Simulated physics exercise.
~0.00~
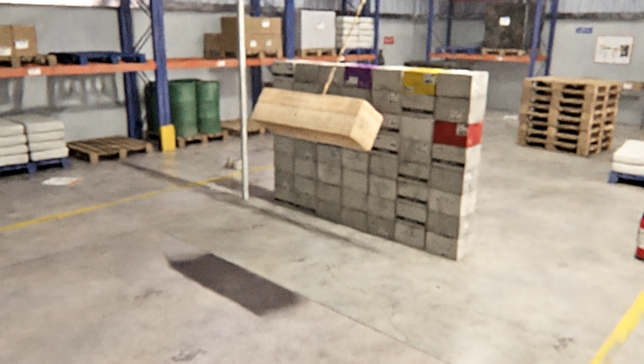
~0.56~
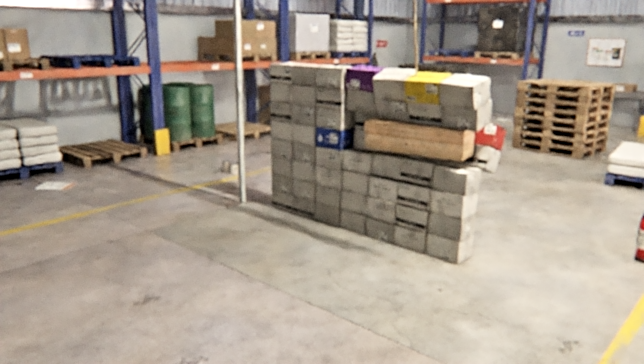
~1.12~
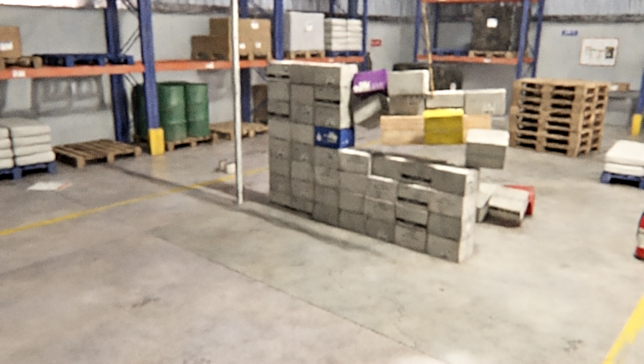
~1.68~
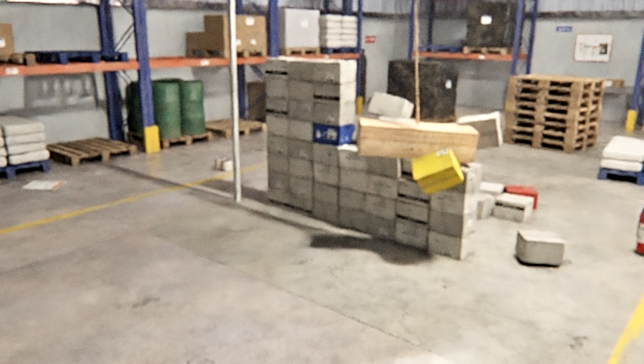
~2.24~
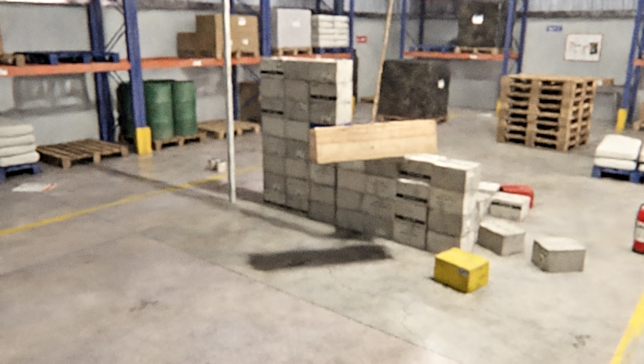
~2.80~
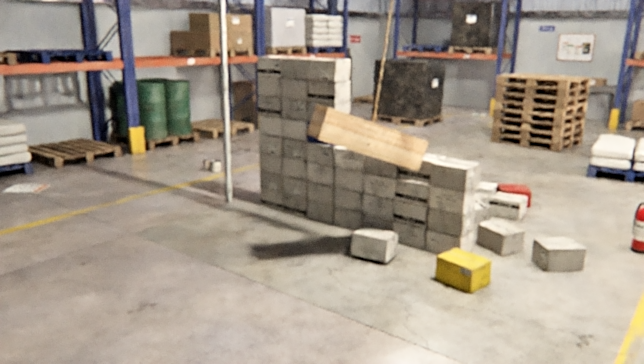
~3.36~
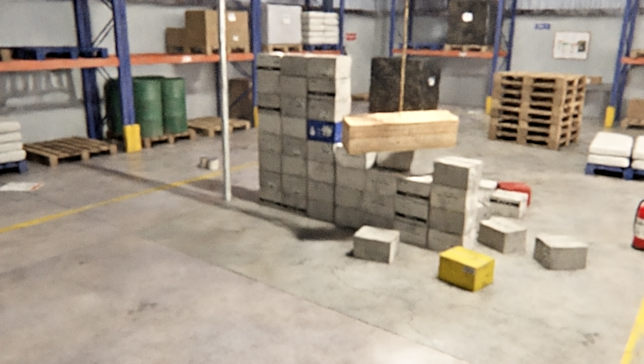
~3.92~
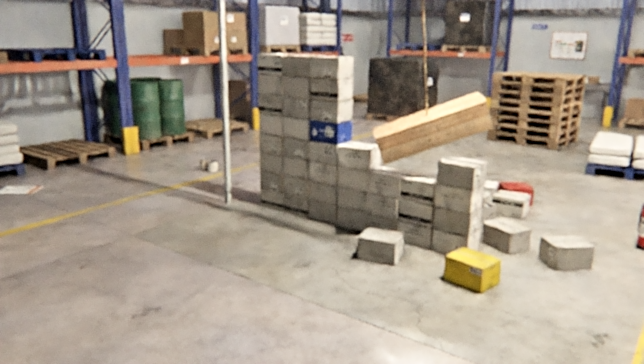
To begin with, a wooden beam hangs on a line in front of a free-standing wall of grey parcels in a warehouse, with purple, yellow and red ones near the top. The beam swings right into the upper part, shoving the top rows backward. Parcels tumble behind the wall and off its right end, the red and purple ones among them. As the beam swings back left, the yellow parcel drops to the floor in front, followed by a grey one. Finally the beam swings right again, above a taller left section and a ragged, lowered right side.
